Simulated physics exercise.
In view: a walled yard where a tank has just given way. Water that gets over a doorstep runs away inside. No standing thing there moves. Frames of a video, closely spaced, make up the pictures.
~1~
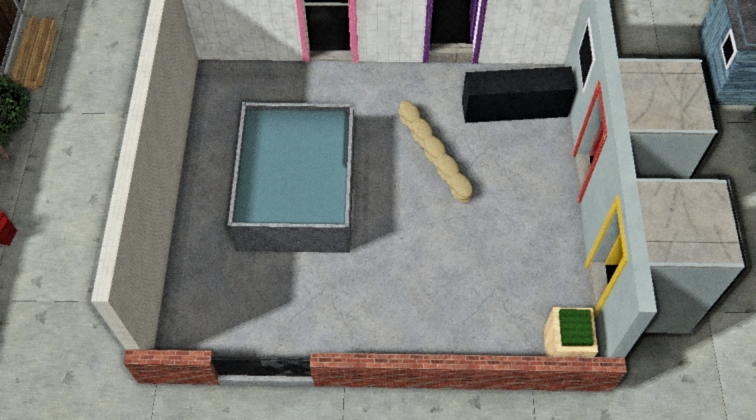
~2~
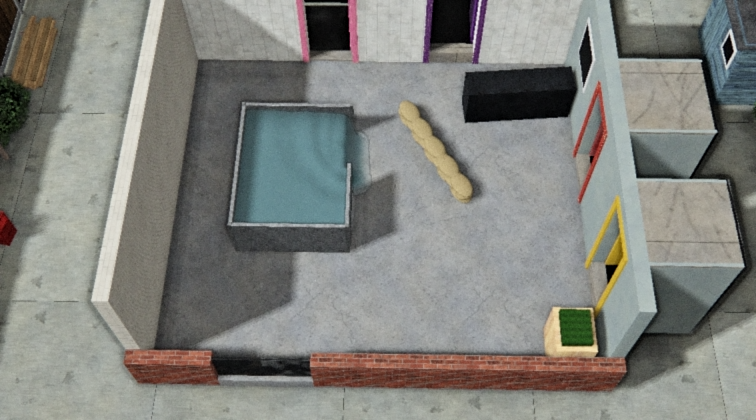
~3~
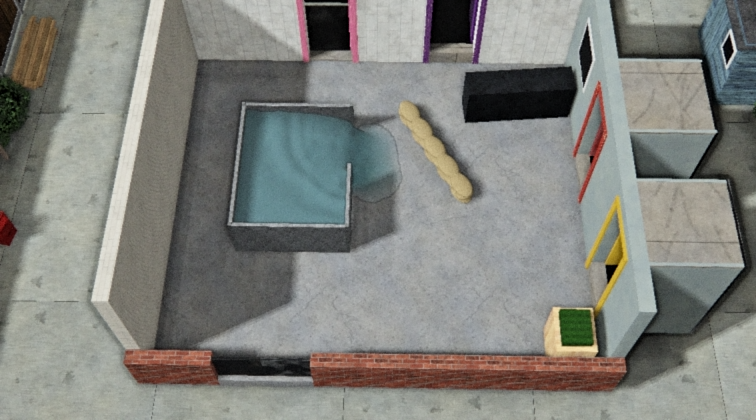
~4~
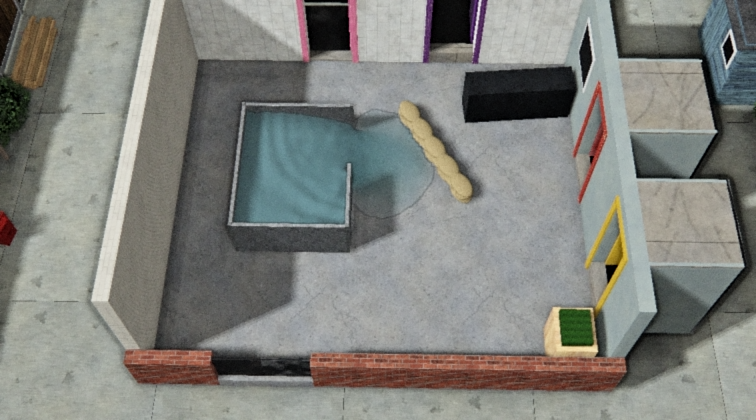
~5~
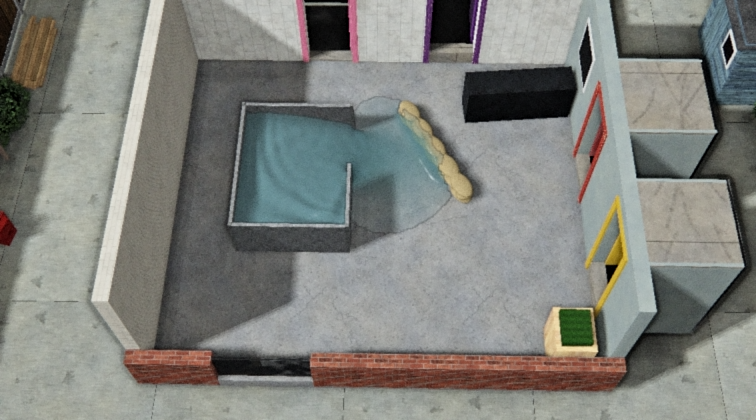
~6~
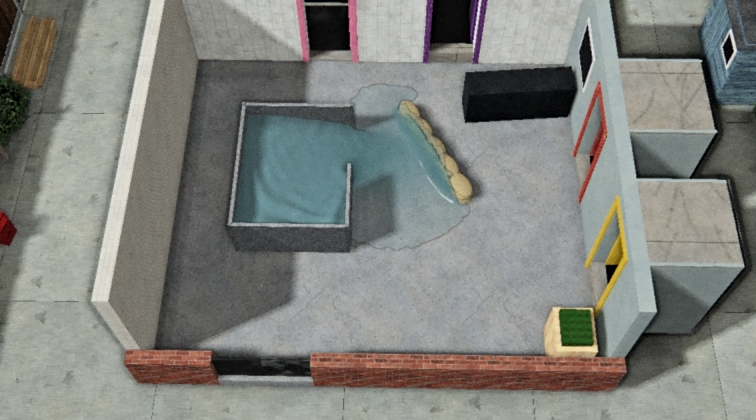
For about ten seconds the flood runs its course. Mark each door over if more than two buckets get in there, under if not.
Purple door - under; yellow door - under; pink door - over; red door - under.
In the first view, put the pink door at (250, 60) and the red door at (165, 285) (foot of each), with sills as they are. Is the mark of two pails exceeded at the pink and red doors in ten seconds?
So the pink one keeps within it while the red one keeps within it.
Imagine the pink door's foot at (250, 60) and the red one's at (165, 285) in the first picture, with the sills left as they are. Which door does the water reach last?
The one in red.
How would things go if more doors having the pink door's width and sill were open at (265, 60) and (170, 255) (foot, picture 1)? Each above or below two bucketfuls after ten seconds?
The first door comes in lower, while the second comes in higher.
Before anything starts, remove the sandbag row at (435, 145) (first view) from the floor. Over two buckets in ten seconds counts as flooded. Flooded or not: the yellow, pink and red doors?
Yellow keeps below it, pink takes less, red goes over.
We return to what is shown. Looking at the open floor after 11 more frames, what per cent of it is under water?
Close to 50 percent, by my reckoning.
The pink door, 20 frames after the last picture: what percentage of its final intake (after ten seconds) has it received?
Roughly 30 per cent.
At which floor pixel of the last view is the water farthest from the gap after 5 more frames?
Somewhere near (559, 266).
A moment on, water covers 25 % of the floor; the purple door wet at the sill, nothing in, the yellow door not reached, the pink door not reached, the red door not reached.
Next, water covers 50 % of the floor; the purple door wet at the sill, nothing in, the yellow door wet at the sill, nothing in, the pink door under two buckets in, the red door wet at the sill, nothing in.
Then, water covers 60 % of the floor; the purple door wet at the sill, nothing in, the yellow door wet at the sill, nothing in, the pink door over two buckets in, the red door wet at the sill, nothing in.
Later, water covers 90 % of the floor; the purple door wet at the sill, nothing in, the yellow door wet at the sill, nothing in, the pink door over two buckets in, the red door wet at the sill, nothing in.
In the end, water covers 95 % of the floor; the purple door wet at the sill, nothing in, the yellow door wet at the sill, nothing in, the pink door far over two buckets in, the red door wet at the sill, nothing in.
